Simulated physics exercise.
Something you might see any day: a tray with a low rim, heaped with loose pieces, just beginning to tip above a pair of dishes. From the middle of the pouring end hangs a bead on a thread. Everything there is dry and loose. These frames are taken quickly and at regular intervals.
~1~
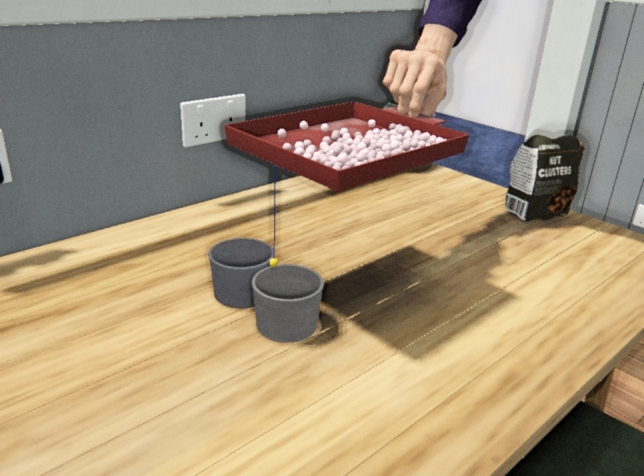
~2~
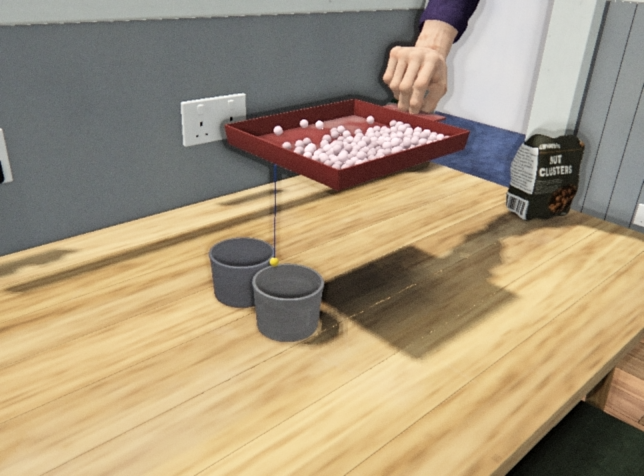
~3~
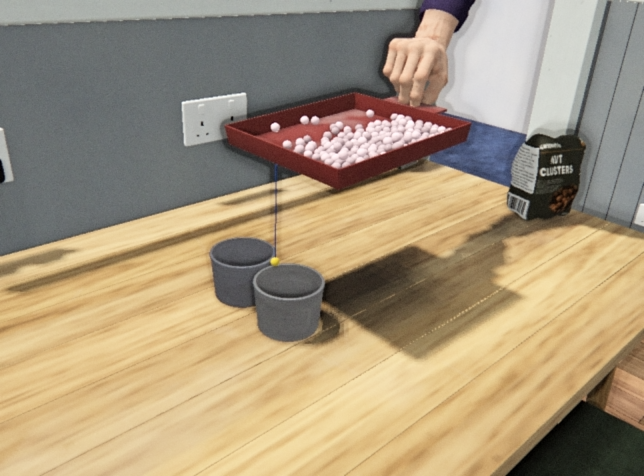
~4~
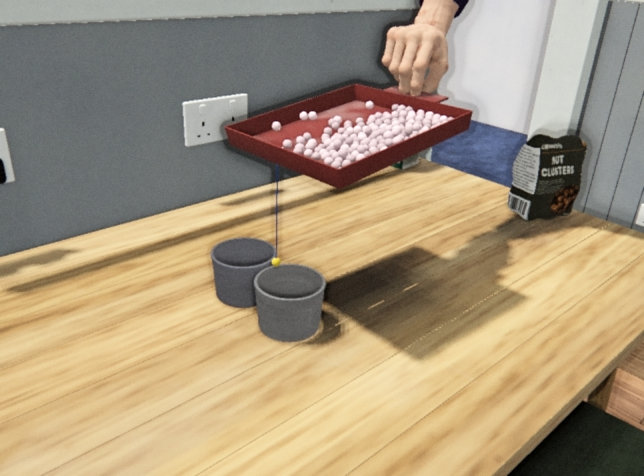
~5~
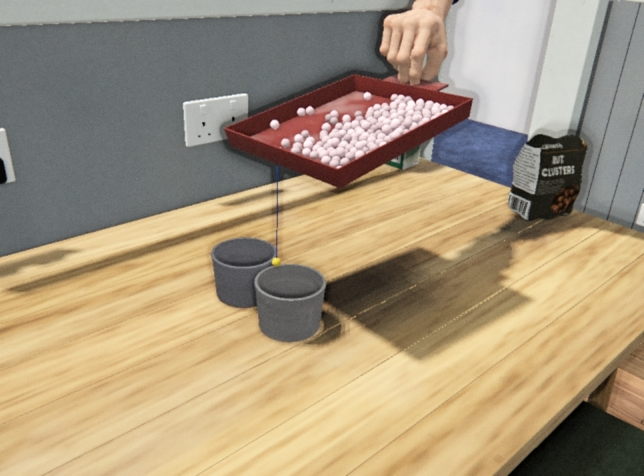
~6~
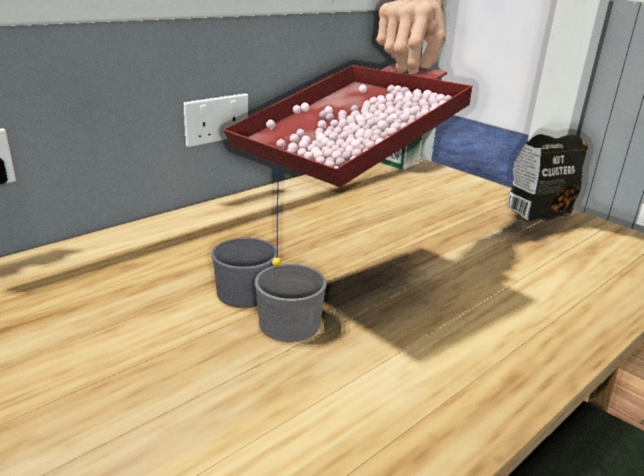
A hand raising the far end of a red tray of pale pink sugar pearls, tilting it above two grey dishes.
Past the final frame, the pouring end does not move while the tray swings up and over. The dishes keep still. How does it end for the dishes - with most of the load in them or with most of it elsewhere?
With most elsewhere.
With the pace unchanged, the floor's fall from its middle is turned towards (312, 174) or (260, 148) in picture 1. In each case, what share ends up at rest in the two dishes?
Near 0 % and 60 %.
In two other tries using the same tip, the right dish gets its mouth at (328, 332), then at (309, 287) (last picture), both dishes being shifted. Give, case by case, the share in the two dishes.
Respectively 10 percent and 0 percent.
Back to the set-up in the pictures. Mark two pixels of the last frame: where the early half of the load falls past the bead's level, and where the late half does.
Around (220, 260), followed by around (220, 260).
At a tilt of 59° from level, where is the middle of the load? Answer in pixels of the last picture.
The middle of the load sits near (292, 125).
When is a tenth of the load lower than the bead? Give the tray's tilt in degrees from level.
Roughly 85 degrees.
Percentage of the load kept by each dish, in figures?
About 0 % ends in the left dish and about 0 % in the right dish.
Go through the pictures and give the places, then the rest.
The first frame shows corners of the pouring end at (228, 125) and (339, 169), level; middle of the load at (374, 148), sugar pearls; left dish at (216, 279); right dish at (261, 311); bead on its thread at (274, 263).
The second frame shows corners of the pouring end at (228, 125) and (339, 169), level; middle of the load at (375, 146).
The third frame shows corners of the pouring end at (228, 125) and (339, 168), tipped barely, lowest at the left corner; middle of the load at (375, 141).
The fourth frame shows corners of the pouring end at (228, 127) and (339, 168), tipped a little, lowest at the left corner; middle of the load at (376, 135), a stray few on the move.
The fifth frame shows corners of the pouring end at (227, 128) and (338, 167), tipped a little, lowest at the left corner; middle of the load at (375, 129), a small part on the move.
The sixth frame shows corners of the pouring end at (227, 129) and (336, 167), tipped clearly, lowest at the left corner; middle of the load at (367, 129), most on the move; left dish at (219, 279); right dish at (264, 311).
Soon after the last picture, tray tipped steeply; nearly all on the tray; a stray few in the air.
A little later, tray tipped right over; about a third on the tray; a stray few in the left dish; about a third outside both; about a quarter in the air.
Later still, tray tipped past a quarter turn; a small part in the left dish; nearly all outside both.
By the end, tray tipped past a quarter turn; none in the right dish; a small part in the left dish; nearly all outside both.
